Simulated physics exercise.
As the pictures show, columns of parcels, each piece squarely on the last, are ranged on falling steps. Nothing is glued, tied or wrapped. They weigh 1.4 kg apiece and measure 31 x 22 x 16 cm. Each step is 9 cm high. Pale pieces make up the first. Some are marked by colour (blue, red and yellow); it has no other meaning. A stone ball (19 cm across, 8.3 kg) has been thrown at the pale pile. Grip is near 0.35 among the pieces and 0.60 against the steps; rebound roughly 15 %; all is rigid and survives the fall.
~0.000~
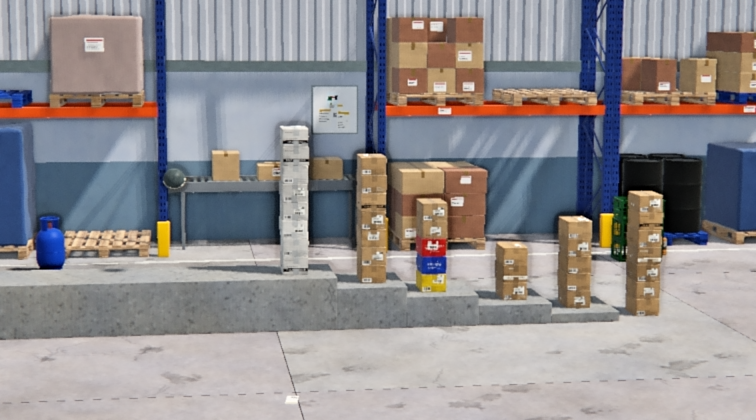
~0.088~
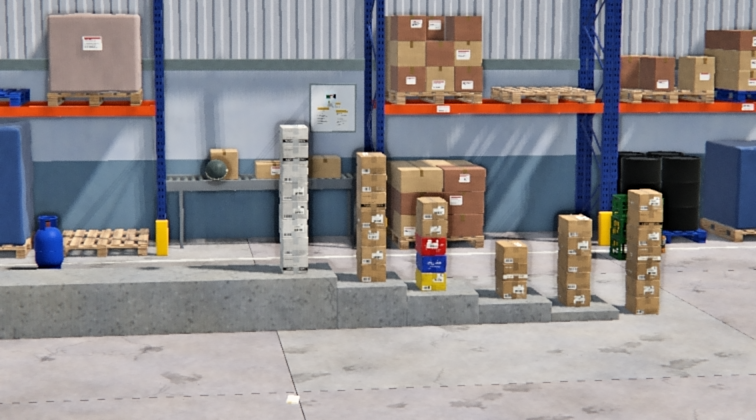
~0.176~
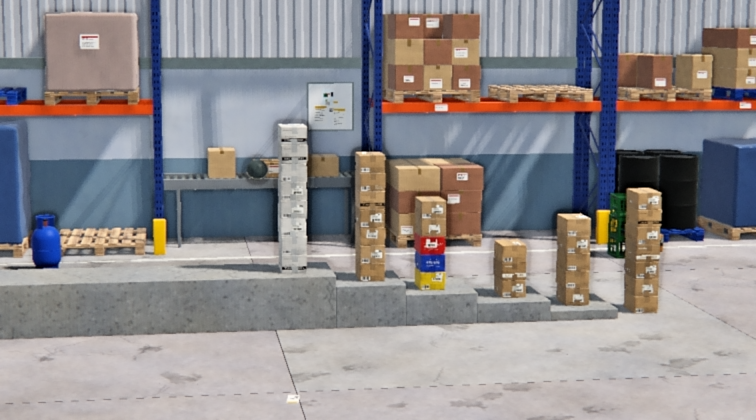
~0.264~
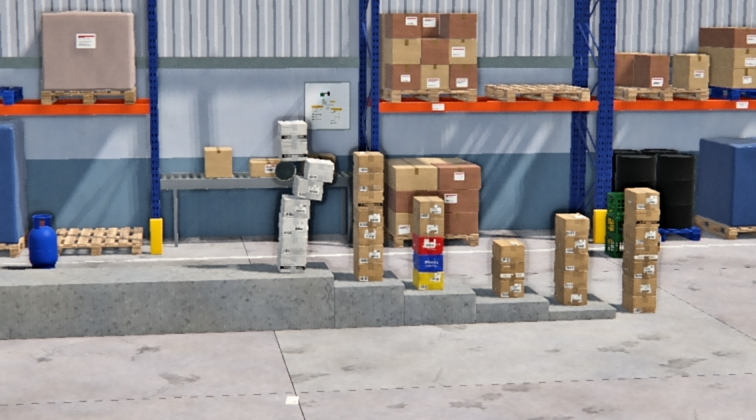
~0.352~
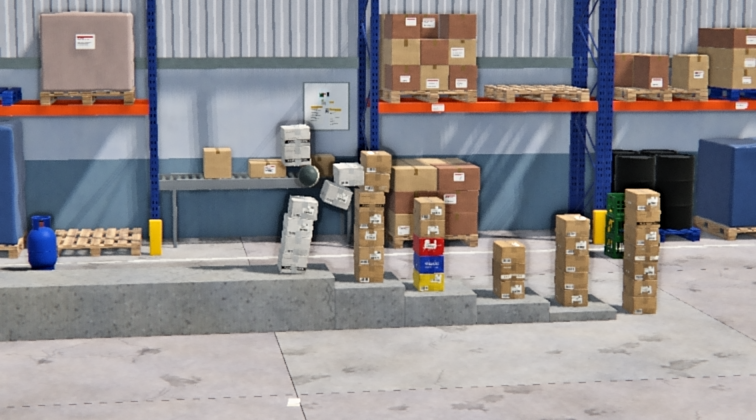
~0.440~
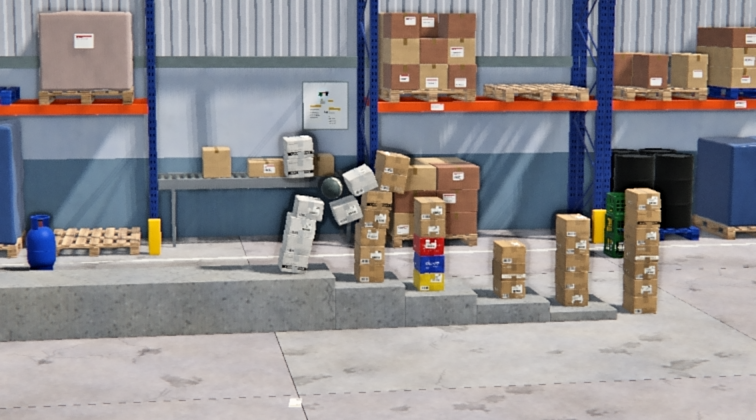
The clip opens on columns of parcels standing on descending steps in a warehouse, as a dark ball flies rightward toward the tall pale stack at left. It strikes the stack's upper part, knocking pale parcels out to the right, and the neighbouring brown column's top begins to lean.
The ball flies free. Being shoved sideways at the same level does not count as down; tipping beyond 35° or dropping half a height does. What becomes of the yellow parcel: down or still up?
That parcel stays up.
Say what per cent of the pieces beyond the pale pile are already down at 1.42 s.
30 per cent by then.
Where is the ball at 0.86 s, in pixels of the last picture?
Around (394, 235).
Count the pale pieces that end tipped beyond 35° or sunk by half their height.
The count is 7.
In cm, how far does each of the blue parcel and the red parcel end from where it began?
Blue 25, red 60.
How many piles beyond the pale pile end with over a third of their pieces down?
3 of them.
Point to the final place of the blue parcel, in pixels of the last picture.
At about (456, 271).
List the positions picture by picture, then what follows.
In the first picture (places mark the middle of the side facing us; the camera moves round a little), ball (174, 179) 87 cm from contact, 4.3 m/s; yellow parcel (434, 283); red parcel (434, 248); blue parcel (434, 266); the rest undisturbed.
The second picture shows ball (216, 170) 51 cm from contact, 4.2 m/s; yellow parcel (434, 282).
The third picture shows ball (257, 170) 14 cm from contact, 4.2 m/s; yellow parcel (433, 281).
The fourth picture shows ball (285, 171) after contact, 2.3 m/s; yellow parcel (431, 281); the rest undisturbed.
The fifth picture shows ball (309, 176) after contact, 2.4 m/s; yellow parcel (432, 283); steepest lean 3°, the parcel at (377, 183); 2 disturbed, none down.
The sixth picture shows ball (332, 188) after contact, 2.8 m/s; yellow parcel (432, 282); blue parcel (432, 265); red parcel (432, 247); steepest lean 9°, the parcel at (393, 183); 5 disturbed, none down.
After 0.86 s, 4 of the pale pile down; 3 of the 27 other parcels down; yellow parcel unmoved; red parcel leaning 23°.
After 1.42 s, 8 of the pale pile down; 8 of the 27 other parcels down; yellow parcel unmoved; red parcel leaning 35°, 36 cm lower.
At rest (3.1 s), 7 of the pale pile down; 13 of the 27 other parcels down; yellow parcel shifted 31 mm; blue parcel leaning 53°, 9 cm lower; red parcel leaning 46°, 35 cm lower. As the last picture would show them, middles, yellow parcel near (432, 279), blue parcel near (456, 271).
